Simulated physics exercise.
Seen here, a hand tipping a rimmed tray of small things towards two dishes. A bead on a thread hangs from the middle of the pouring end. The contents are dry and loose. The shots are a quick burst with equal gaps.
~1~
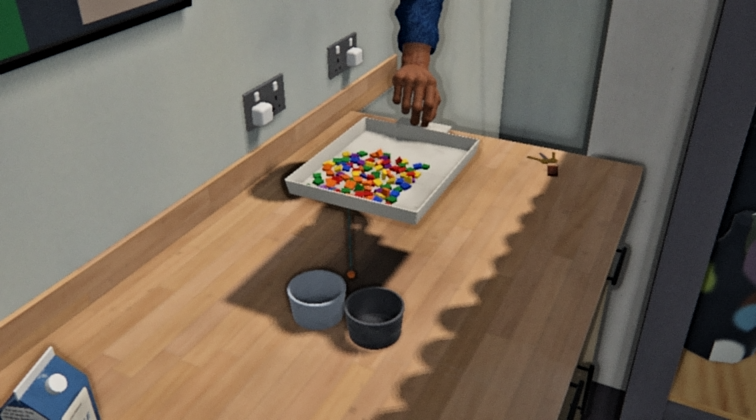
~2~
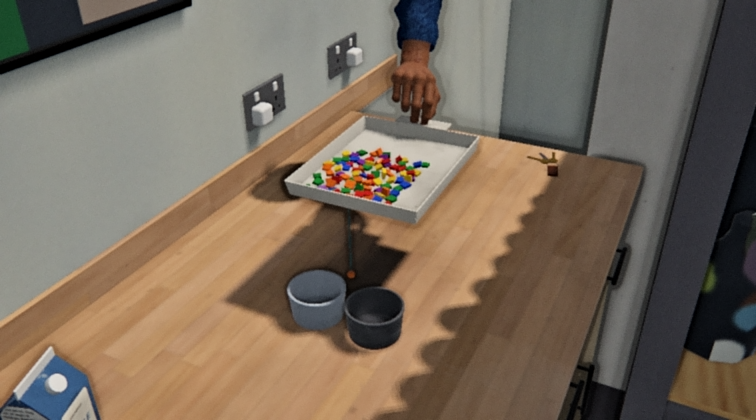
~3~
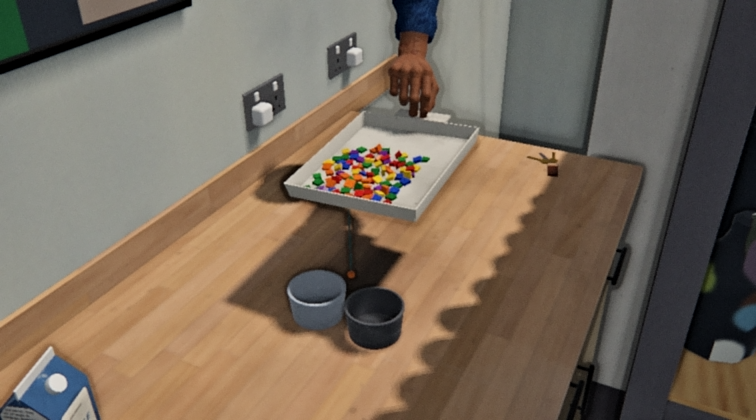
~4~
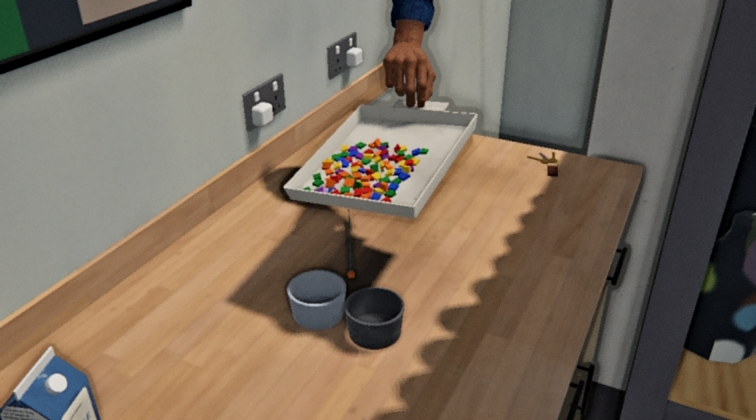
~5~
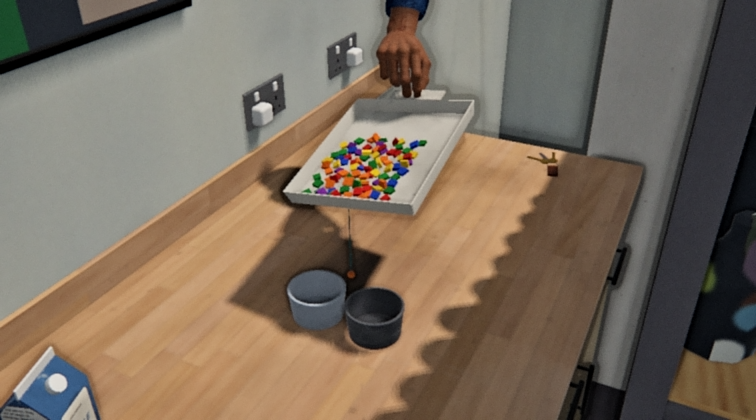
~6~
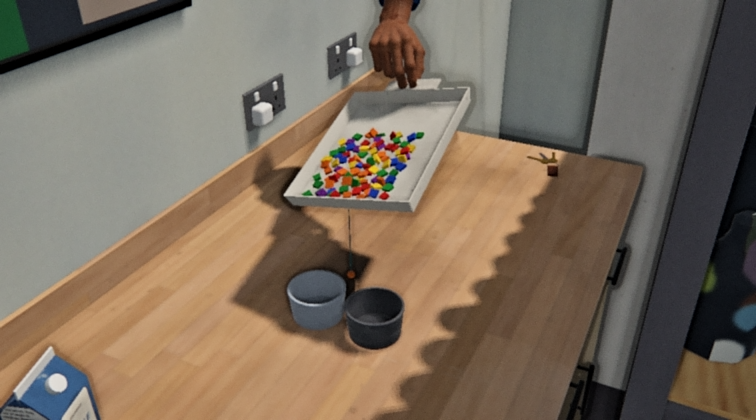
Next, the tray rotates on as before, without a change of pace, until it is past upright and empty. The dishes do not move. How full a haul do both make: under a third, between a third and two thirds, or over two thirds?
In the dishes lies under a third of it.
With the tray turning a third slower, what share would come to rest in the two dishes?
Some 20 per cent.
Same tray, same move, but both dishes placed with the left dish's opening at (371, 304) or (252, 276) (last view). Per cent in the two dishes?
Near 0 % and 10 %.
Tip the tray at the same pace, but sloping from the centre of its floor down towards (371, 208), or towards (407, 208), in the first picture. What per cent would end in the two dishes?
The first gives 50 %, the second 20 %.
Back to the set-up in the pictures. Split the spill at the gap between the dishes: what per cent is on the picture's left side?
About 90 per cent.
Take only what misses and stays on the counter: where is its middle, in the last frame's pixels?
Around (303, 286).
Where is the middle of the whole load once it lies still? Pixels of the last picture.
Around (305, 290).
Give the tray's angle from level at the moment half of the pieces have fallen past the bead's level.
Around 110° of tilt.
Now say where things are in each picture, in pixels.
The first frame shows corners of the pouring end at (289, 179) and (416, 210), level; middle of the load at (364, 177), mosaic tiles; left dish at (303, 314); right dish at (361, 333); bead on its thread at (351, 275).
The second frame shows corners of the pouring end at (289, 180) and (415, 209), level; middle of the load at (364, 176).
The third frame shows corners of the pouring end at (288, 182) and (414, 207), tipped barely, lowest at the left corner; middle of the load at (364, 174).
The fourth frame shows corners of the pouring end at (287, 186) and (412, 205), tipped a little, lowest at the left corner; middle of the load at (363, 171).
The fifth frame shows corners of the pouring end at (287, 190) and (410, 202), tipped clearly, lowest at the left corner; middle of the load at (362, 168).
The sixth frame shows corners of the pouring end at (287, 194) and (408, 200), tipped clearly, lowest at the left corner; middle of the load at (360, 166); left dish at (303, 314); right dish at (361, 333).
Soon, tray tipped steeply; all on the tray.
A while on, tray tipped past a quarter turn; about two thirds on the tray; a stray few in the left dish; about a quarter outside both; a small part in the air.
Towards the end, tray tipped past a quarter turn; about a quarter in the left dish; most outside both; a stray few in the air.
Finally, tray tipped past a quarter turn; none in the right dish; about a quarter in the left dish; most outside both; a stray few in the air.
